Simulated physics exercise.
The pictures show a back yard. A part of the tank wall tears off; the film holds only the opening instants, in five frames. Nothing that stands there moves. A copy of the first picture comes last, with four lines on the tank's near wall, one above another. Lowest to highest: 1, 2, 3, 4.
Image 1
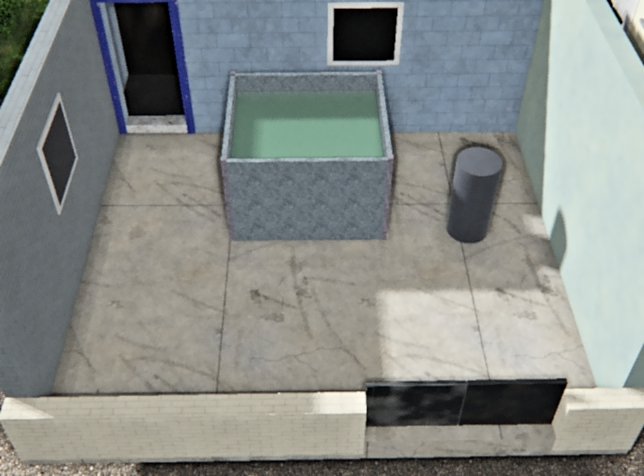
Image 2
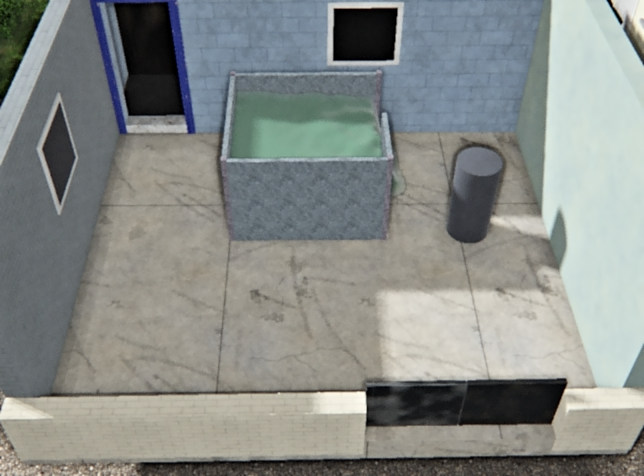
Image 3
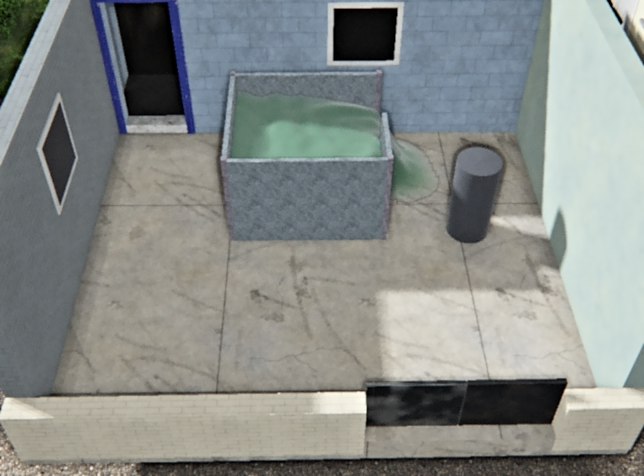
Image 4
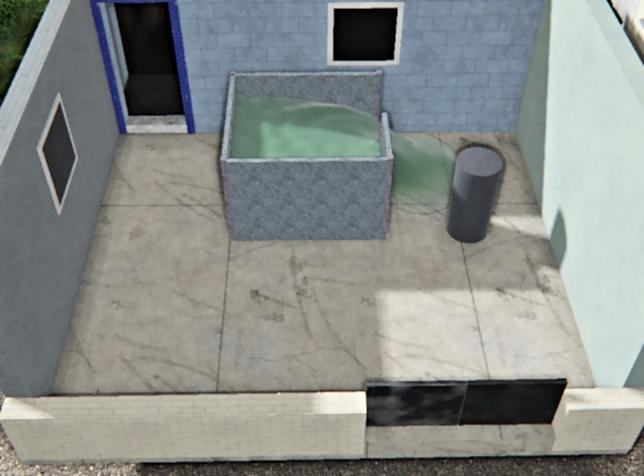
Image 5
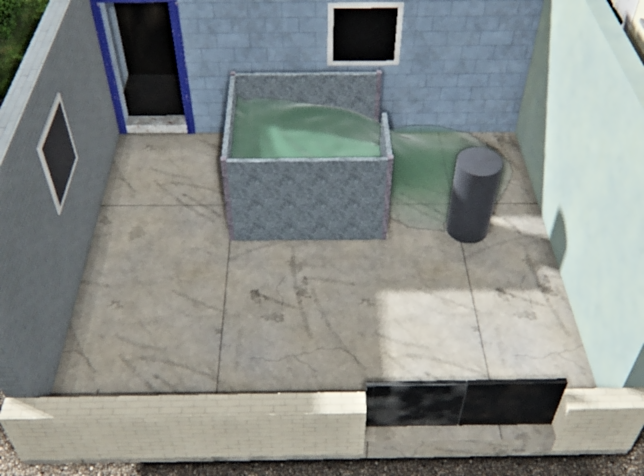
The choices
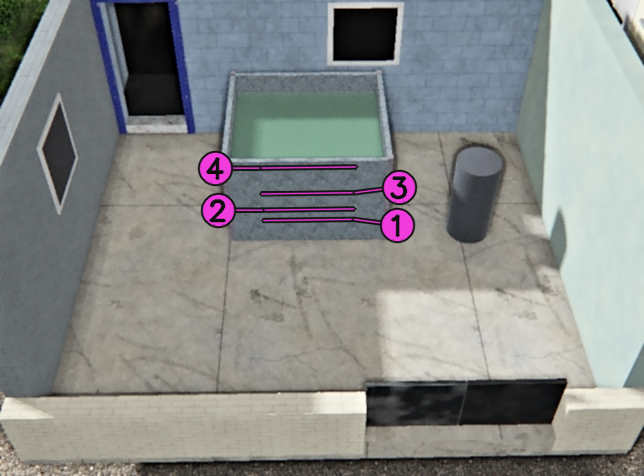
A stone tank's right side opens and green water spreads across the ground around a dark cylinder.
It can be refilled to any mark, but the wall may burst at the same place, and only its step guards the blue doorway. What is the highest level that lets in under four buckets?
I would pick level 3.
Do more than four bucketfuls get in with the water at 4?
Yes, it does.
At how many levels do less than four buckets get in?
Three of the four.
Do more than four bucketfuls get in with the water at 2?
No, that is safe.
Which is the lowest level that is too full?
That would be 4.
On the marked copy, 1 at (308, 219); 2 at (308, 209); 3 at (308, 193); 4 at (307, 167); from the bottom up 1, 2, 3, 4.
For level 1, nothing gets over.
For level 2, nothing gets over.
For level 3, a splash gets over, under a bucket.
For level 4, about 8 bucketfuls get in.
